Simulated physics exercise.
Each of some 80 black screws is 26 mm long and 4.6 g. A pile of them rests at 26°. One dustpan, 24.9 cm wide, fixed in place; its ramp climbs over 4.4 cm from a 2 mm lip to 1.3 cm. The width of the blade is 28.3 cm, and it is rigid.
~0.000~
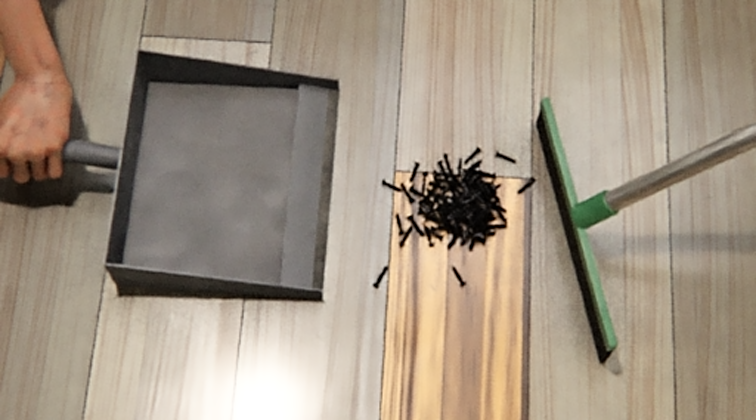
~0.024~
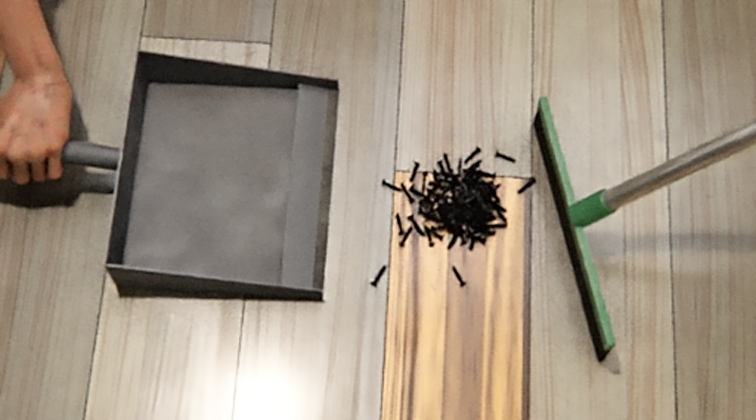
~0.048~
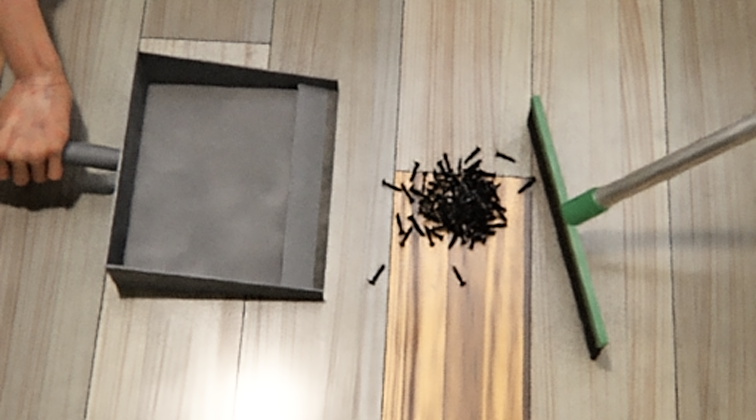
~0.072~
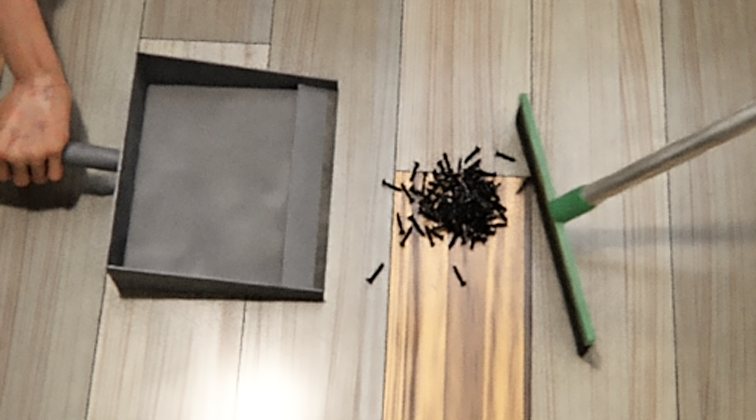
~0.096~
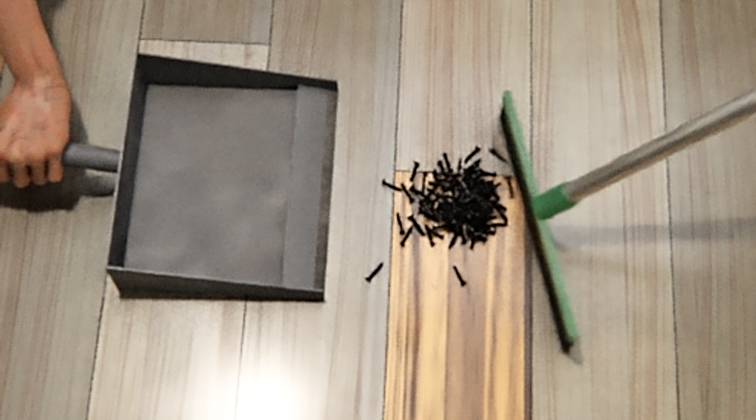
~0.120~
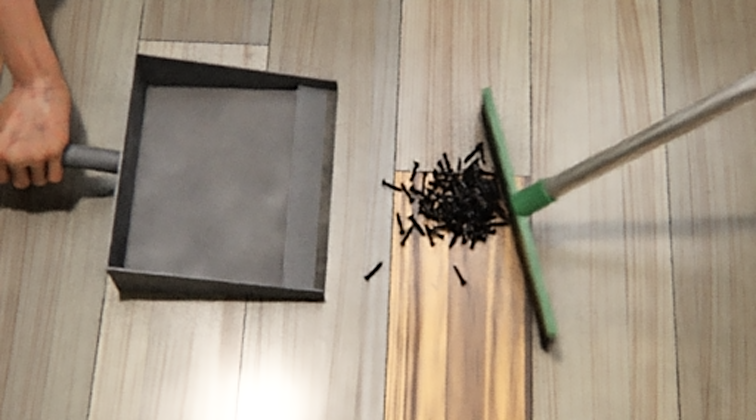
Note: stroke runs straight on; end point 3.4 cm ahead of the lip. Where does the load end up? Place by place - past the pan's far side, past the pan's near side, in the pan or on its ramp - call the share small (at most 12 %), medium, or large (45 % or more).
Far side - small, near side - small, pan - medium.
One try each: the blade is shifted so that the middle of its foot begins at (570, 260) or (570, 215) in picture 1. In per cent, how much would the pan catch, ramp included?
Estimates: 25 percent and 20 percent.
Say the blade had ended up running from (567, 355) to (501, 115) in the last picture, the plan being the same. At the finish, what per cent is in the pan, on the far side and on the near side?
Per cent by place - pan 15, far side 0, near side 5.
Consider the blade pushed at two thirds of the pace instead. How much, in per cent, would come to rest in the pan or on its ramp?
In that case close to 5 per cent.
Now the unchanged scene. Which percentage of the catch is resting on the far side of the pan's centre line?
Estimate: Close to 40 %.
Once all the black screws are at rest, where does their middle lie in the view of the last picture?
Close to pixel (338, 207).
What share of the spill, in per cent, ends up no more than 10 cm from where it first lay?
Some 5 per cent.
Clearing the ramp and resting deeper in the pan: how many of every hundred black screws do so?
Near 0 per cent, I'd say.
After 0.21 s, middle of the blade 12 cm from the lip; 0 % over the lip, far side 0 %, near side 0 %.
After 0.27 s, middle of the blade 8 cm from the lip; 0 % over the lip, far side 0 %, near side 0 %.
After 0.47 s, middle of the blade 7 cm from the lip; 25 % over the lip, far side 0 %, near side 0 %.
At rest (1.2 s), far side 0 %, near side 0 %, pan 25 %, in front of the lip or behind the blade 75 %.
